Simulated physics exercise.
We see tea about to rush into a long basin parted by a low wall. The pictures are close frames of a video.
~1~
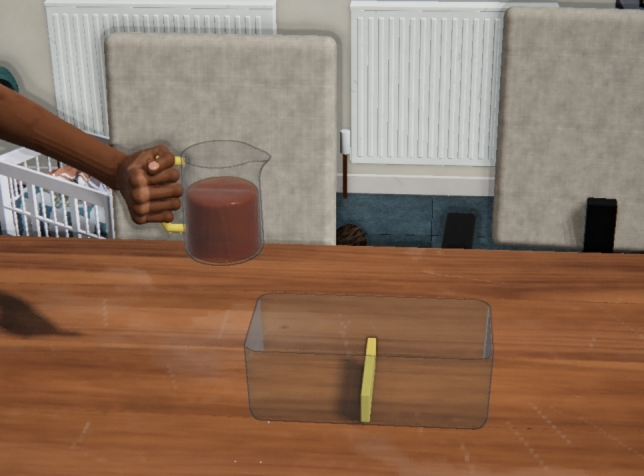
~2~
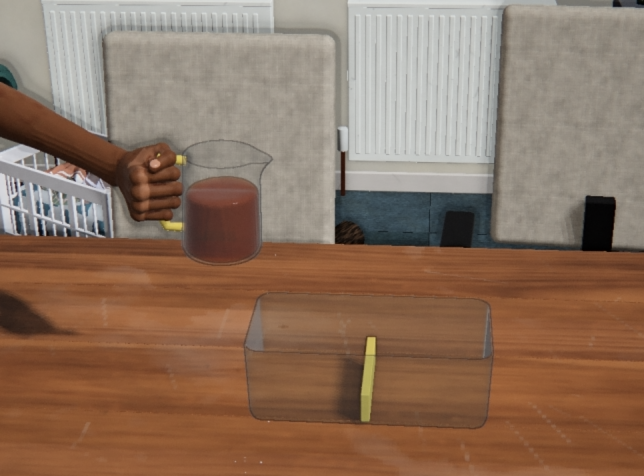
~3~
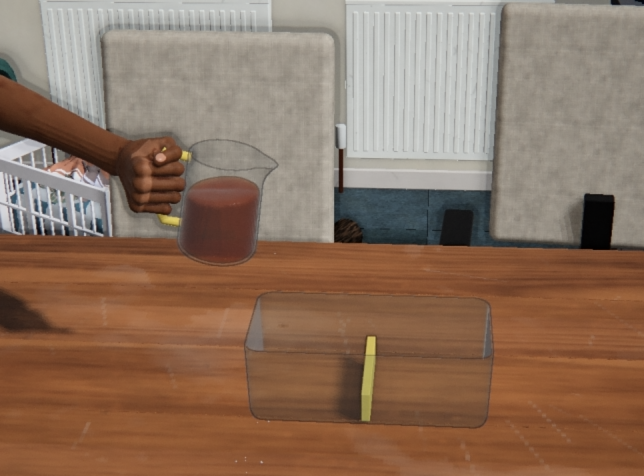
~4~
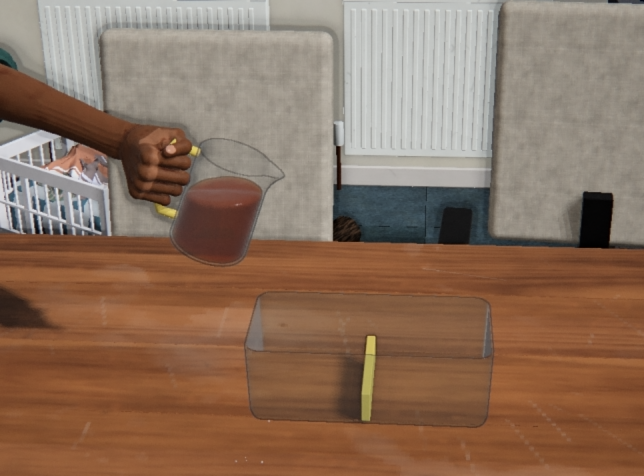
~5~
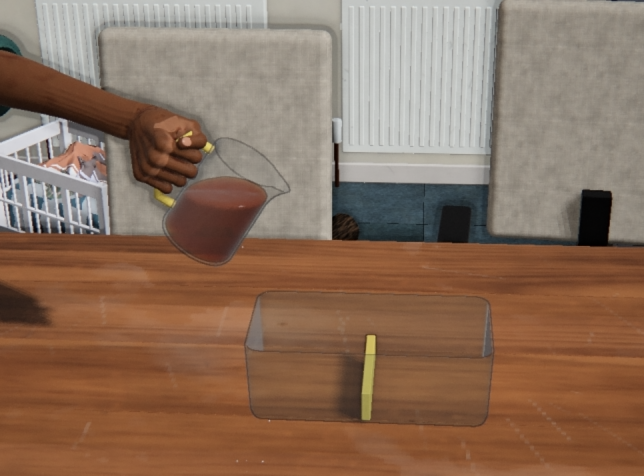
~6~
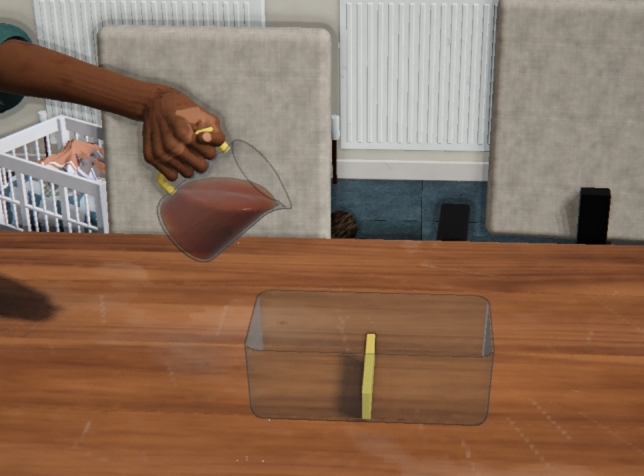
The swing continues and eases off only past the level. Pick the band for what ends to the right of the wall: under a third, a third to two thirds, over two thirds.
It comes to less than a third.
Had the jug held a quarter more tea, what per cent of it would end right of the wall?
Close to 5 per cent.
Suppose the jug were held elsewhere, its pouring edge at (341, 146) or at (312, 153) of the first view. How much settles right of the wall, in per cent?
Near 85 % and 45 %.
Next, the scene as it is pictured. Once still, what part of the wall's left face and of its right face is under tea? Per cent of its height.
Near 60 on the left, 0 on the right.
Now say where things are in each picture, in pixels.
In the first picture, it leans 0°; its right rim is at (271, 157); the tea meets the walls at (186, 187) and (258, 189); the long basin's rim runs from (252, 322) to (491, 330); the wall's top is at (369, 366).
In the second picture, it leans 2°; its right rim is at (272, 159); the tea meets the walls at (186, 188) and (258, 189).
In the third picture, it leans 9°; its right rim is at (278, 165); the tea meets the walls at (187, 189) and (260, 189).
In the fourth picture, it leans 19°; its right rim is at (285, 175); the tea meets the walls at (184, 193) and (263, 191).
In the fifth picture, it leans 33°; its right rim is at (291, 190); the tea meets the walls at (176, 199) and (269, 193).
In the sixth picture, it leans 48°; its right rim is at (292, 207); the tea meets the walls at (166, 196) and (279, 198).
A moment on, the jug is tipped right over and 63 per cent is still to pour, 8 is left of the wall and 0 right of it.
Next, the jug is tipped right over and 15 per cent is still to pour, 63 is left of the wall and 1 right of it.
Then the jug is tipped right over and 1 per cent is still to pour, 77 is left of the wall and 3 right of it.
Later the jug is tipped right over and 0 per cent is still to pour, 85 is left of the wall and 5 right of it.
Finally, 85 per cent lies left of the wall, 6 right of it and 10 outside.
